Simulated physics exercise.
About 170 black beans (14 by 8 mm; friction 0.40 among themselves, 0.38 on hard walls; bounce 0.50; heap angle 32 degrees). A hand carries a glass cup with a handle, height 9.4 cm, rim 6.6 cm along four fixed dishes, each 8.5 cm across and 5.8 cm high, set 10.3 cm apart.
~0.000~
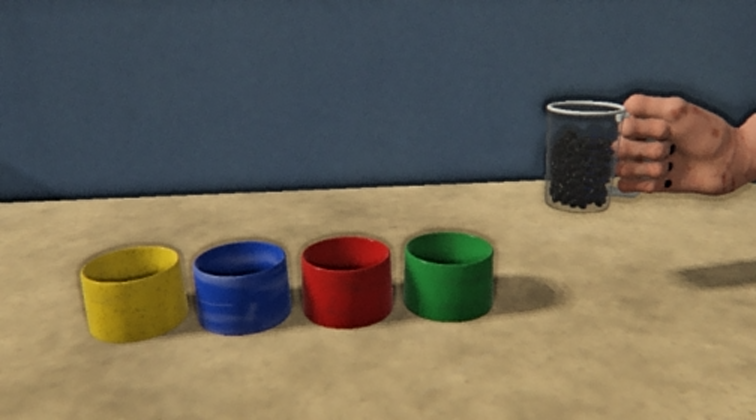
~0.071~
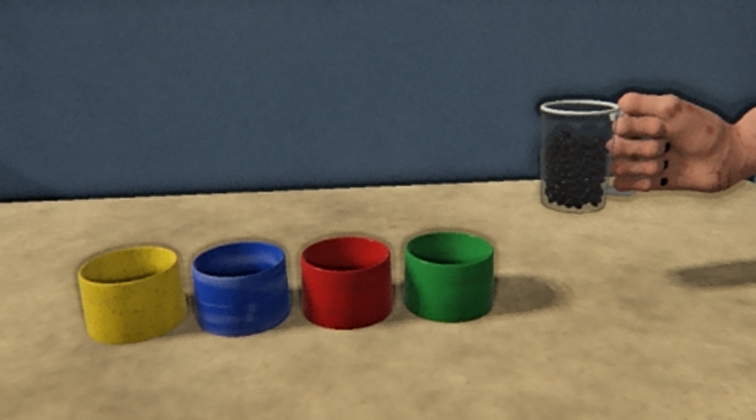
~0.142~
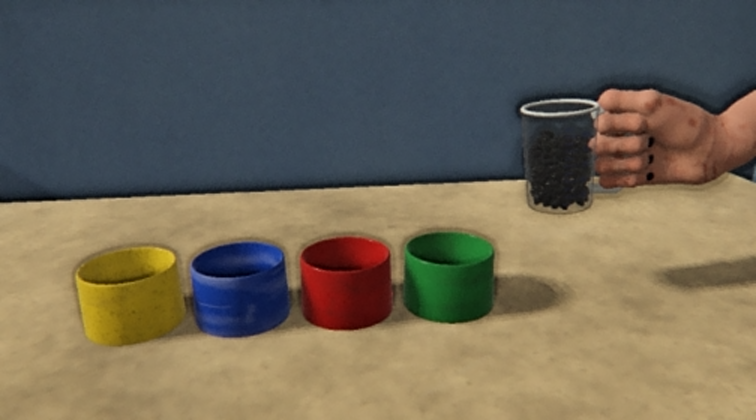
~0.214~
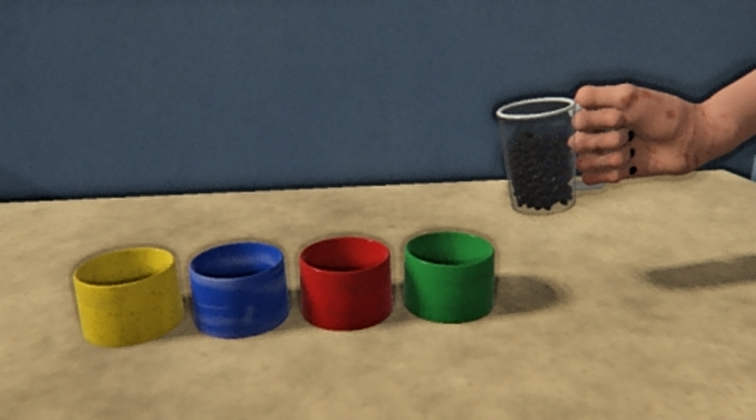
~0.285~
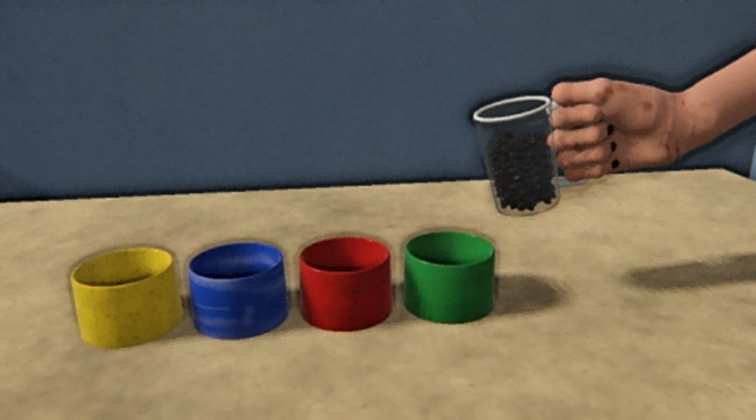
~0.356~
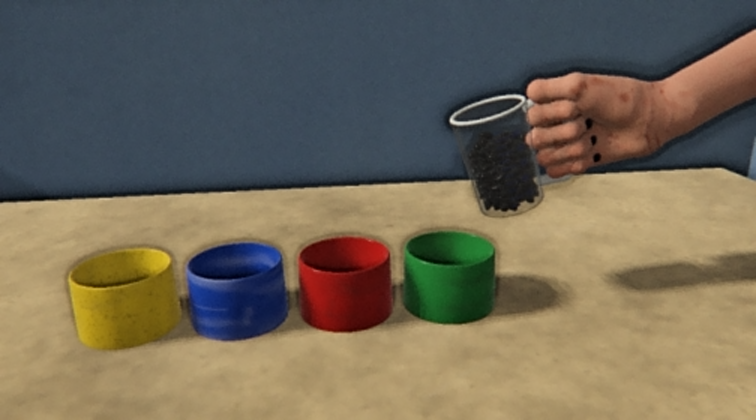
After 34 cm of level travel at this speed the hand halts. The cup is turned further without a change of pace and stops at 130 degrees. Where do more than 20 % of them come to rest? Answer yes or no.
Red no, blue no, green no, yellow yes, counter yes.
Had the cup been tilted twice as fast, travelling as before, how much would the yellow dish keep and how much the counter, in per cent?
Then: Yellow 20; counter 30.
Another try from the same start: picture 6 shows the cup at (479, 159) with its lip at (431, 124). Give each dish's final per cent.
Red 0, blue 0, green 0, yellow 50.
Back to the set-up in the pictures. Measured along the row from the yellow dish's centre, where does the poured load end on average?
Some 3 cm to the right.
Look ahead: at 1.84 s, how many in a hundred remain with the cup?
Roughly 95 per cent.
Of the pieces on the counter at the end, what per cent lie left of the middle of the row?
Some 100 per cent.
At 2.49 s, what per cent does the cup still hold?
About 0 per cent.
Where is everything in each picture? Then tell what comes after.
Cup at (581, 157), tilt 0 degrees, lip at (552, 109), moved 0.0 cm; middle of the pieces at (580, 165); green dish at (449, 248); red dish at (346, 254); blue dish at (240, 259); yellow dish at (131, 264), in the first picture.
Cup at (576, 157), tilt 1 degrees, lip at (545, 110), moved 0.6 cm; middle of the pieces at (575, 165), in the second picture.
Cup at (559, 157), tilt 5 degrees, lip at (525, 112), moved 2.3 cm; middle of the pieces at (559, 165), in the third picture.
Cup at (540, 157), tilt 9 degrees, lip at (501, 115), moved 4.3 cm; middle of the pieces at (540, 165), in the fourth picture.
Cup at (520, 157), tilt 13 degrees, lip at (477, 119), moved 6.2 cm; middle of the pieces at (522, 165), in the fifth picture.
Cup at (500, 158), tilt 17 degrees, lip at (453, 122), moved 8.2 cm; middle of the pieces at (503, 165); green dish at (450, 248); red dish at (344, 255); blue dish at (235, 261); yellow dish at (122, 268). The cup turns about 60 degrees a second and travels 28 cm a second, in the sixth picture.
Then, at 1.25 s, tilt 70 degrees; cup holds 100 %.
After 1.84 s, tilt 104 degrees; cup holds 95 %.
Then, at 2.49 s, tilt 130 degrees; cup holds 0 %, yellow 45 %.
In the end, at 3.5 s, red 0 %, blue 0 %, green 0 %, yellow 45 %, counter 55 %.
